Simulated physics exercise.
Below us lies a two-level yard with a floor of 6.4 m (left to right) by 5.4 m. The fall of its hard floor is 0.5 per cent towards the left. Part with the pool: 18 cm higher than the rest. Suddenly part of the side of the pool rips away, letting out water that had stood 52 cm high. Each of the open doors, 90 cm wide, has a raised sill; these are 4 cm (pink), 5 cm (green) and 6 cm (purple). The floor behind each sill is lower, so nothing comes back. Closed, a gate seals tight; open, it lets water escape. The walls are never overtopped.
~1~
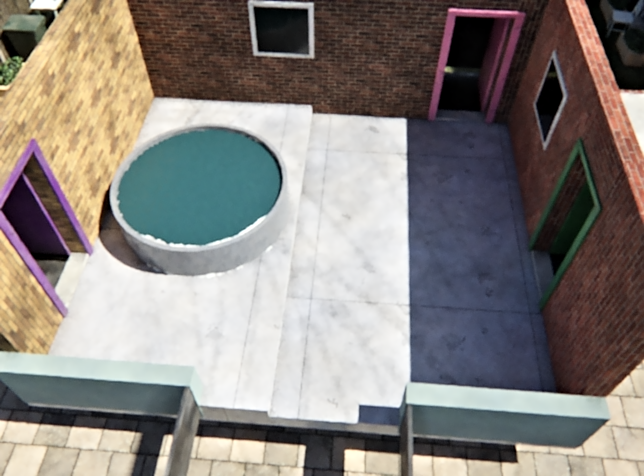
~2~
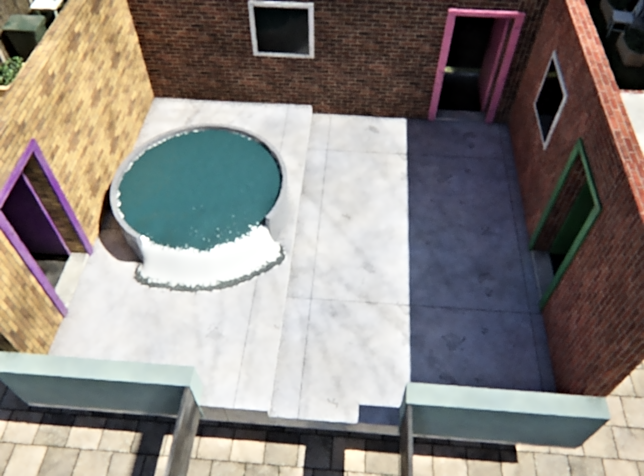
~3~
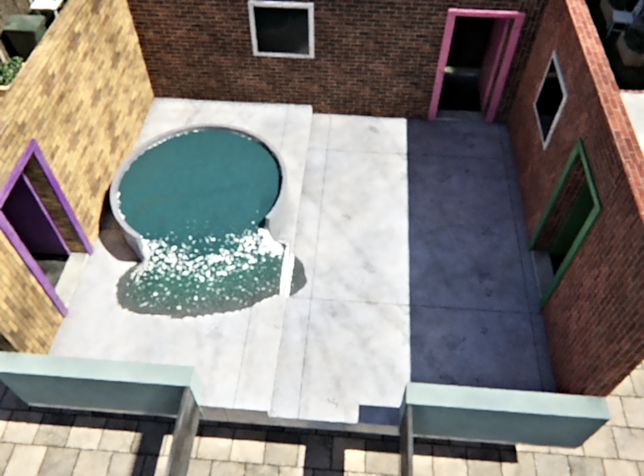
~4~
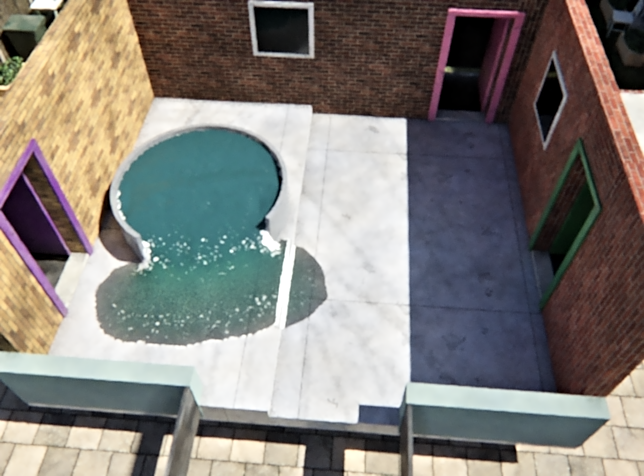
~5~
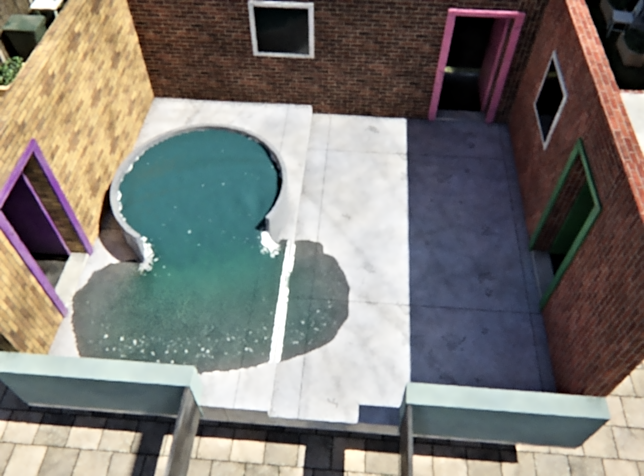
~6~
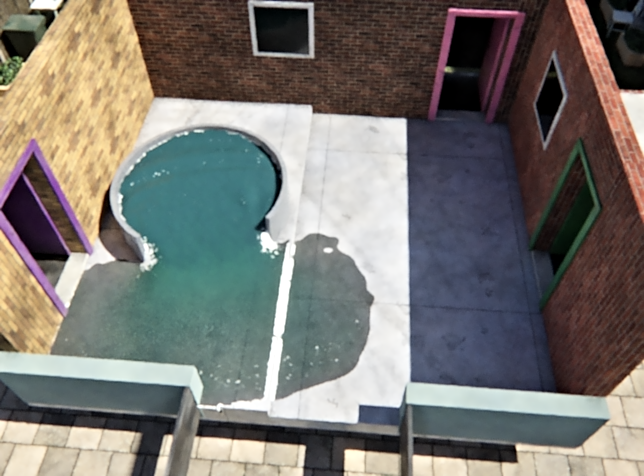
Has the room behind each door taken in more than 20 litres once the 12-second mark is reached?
Behind the pink door: It has not; behind the green door: It has not; behind the purple door: It has.
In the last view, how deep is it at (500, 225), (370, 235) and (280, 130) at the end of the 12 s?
2, 2 and 2 cm, respectively.
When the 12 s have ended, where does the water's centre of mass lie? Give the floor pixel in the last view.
Around (304, 233).
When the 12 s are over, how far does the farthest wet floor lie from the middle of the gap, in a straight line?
Roughly 5.8 m.
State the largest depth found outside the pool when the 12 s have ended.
Depth: Approx. 7 cm.
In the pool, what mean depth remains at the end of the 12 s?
I'd put the mean depth near 5 centimetres.
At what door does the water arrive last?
Door reached last: Pink.
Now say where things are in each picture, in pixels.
In the first frame, still water, 52 cm deep, in the pool at (201, 185).
In the second frame, the front is at (138, 274), 1.0 m from the gap at (210, 264); 0.4 m2 of floor is under water; 52 cm left at the back of the pool.
In the third frame, water pours out at (210, 267) and has run 1.2 m, to (122, 295); deepest outside 26 cm, 52 cm at the pool's back.
In the fourth frame, the front is at (317, 300), 1.5 m from the gap at (210, 267); 2.9 m2 of floor is under water; 52 cm left at the back of the pool.
In the fifth frame, water pours out at (210, 267) and has run 1.9 m, to (337, 320); deepest outside 24 cm, 52 cm at the pool's back.
In the sixth frame, the front is at (348, 362), 2.3 m from the gap at (210, 267); 6.6 m2 of floor is under water; 49 cm left at the back of the pool.
A moment later water covers 30 % of the floor and is deepest (32 cm) near (174, 369); pink door not reached, green door not reached, purple door 4 cm at the sill, 0 L in.
Soon after water covers 35 % of the floor and is deepest (34 cm) near (42, 373); pink door not reached, green door not reached, purple door 7 cm at the sill, 0 L in.
Next water covers 40 % of the floor and is deepest (24 cm) near (98, 237); pink door not reached, green door 2 cm at the sill, 0 L in, purple door 10 cm at the sill, 8 L in.
Later on water covers 75 % of the floor and is deepest (10 cm) near (86, 267); pink door not reached, green door 4 cm at the sill, 0 L in, purple door 10 cm at the sill, 61 L in.
At the end water covers 95 % of the floor and is deepest (7 cm) near (320, 133); pink door 4 cm at the sill, 1 L in, green door 3 cm at the sill, 0 L in, purple door 5 cm at the sill, 72 L in.
